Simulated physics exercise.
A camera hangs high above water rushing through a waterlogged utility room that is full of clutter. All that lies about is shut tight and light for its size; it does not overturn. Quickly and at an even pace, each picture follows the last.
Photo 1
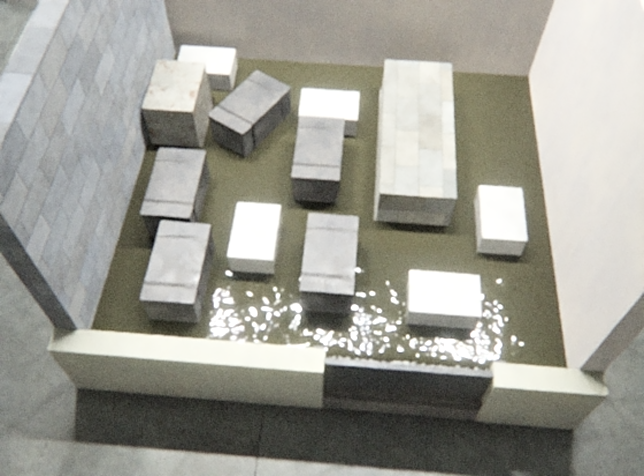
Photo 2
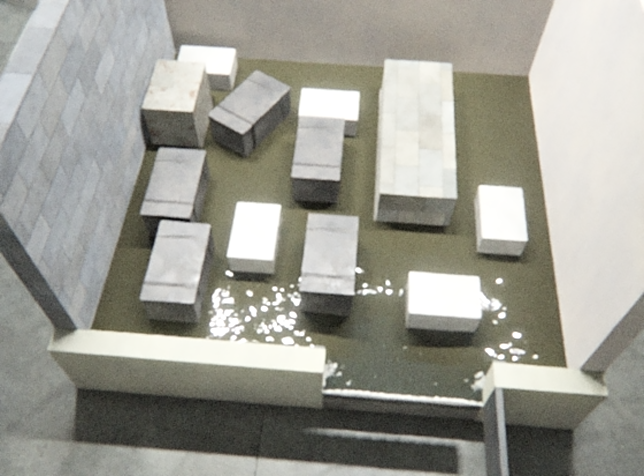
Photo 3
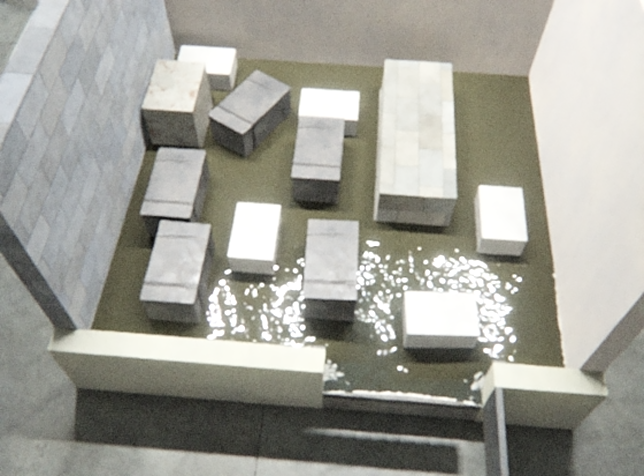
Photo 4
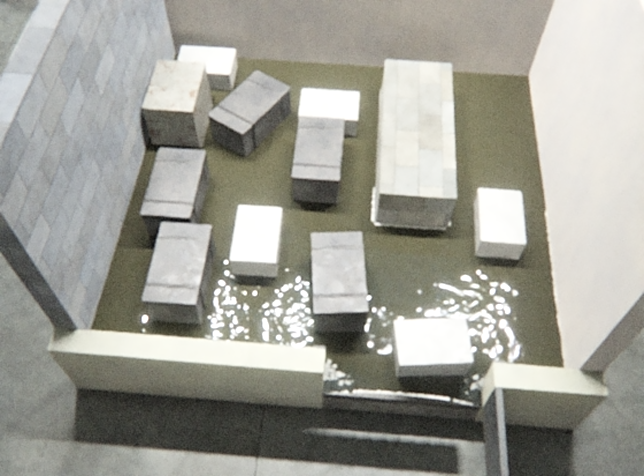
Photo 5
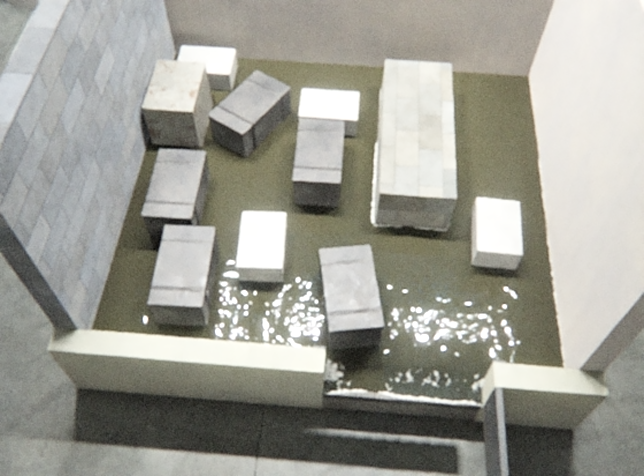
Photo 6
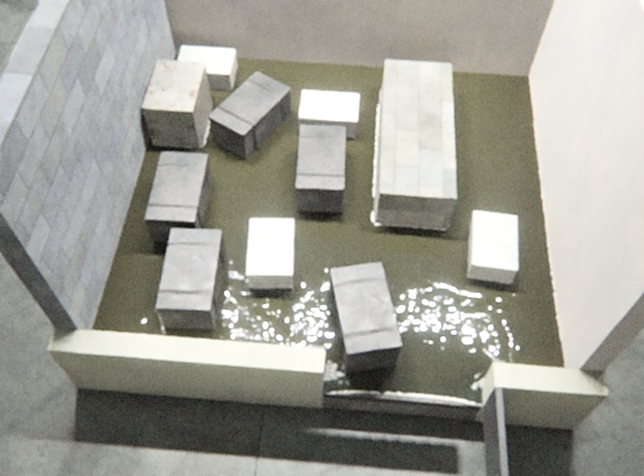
A dark panel in the low front wall of a flooded, block-filled enclosure swings open, and glinting ripples spread over the murky water. A white box near the gap drifts forward and leaves view, then a gray block slides toward the opening, turning slightly, while several others shift a little.
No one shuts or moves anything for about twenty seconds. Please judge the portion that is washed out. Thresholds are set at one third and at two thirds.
I would say two thirds or above.
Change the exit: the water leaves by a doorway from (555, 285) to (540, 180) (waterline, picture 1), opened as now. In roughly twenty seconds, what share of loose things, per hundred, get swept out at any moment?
50 %.
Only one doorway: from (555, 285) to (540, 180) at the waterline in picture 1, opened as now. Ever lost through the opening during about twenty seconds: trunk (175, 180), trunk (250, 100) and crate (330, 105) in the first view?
Turn by turn - stays put, stays put, stays put.
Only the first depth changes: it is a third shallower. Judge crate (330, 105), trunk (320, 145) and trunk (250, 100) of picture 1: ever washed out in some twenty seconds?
Held back, swept away, held back.
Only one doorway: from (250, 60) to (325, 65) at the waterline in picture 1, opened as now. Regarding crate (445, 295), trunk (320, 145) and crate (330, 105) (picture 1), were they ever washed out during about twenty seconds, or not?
One by one: Held indoors; exits; exits.
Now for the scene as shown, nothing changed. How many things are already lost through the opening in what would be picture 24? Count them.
Count: 6.
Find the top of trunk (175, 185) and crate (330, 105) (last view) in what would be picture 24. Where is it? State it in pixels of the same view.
Roughly (212, 247) and roughly (337, 174).
A moment on, 2 of 10 are out; 8 afloat.
Next, 6 of 10 are out; 4 afloat.
Later, 6 of 10 are out; 4 afloat.
In the end, 8 of 10 are out; 2 afloat.
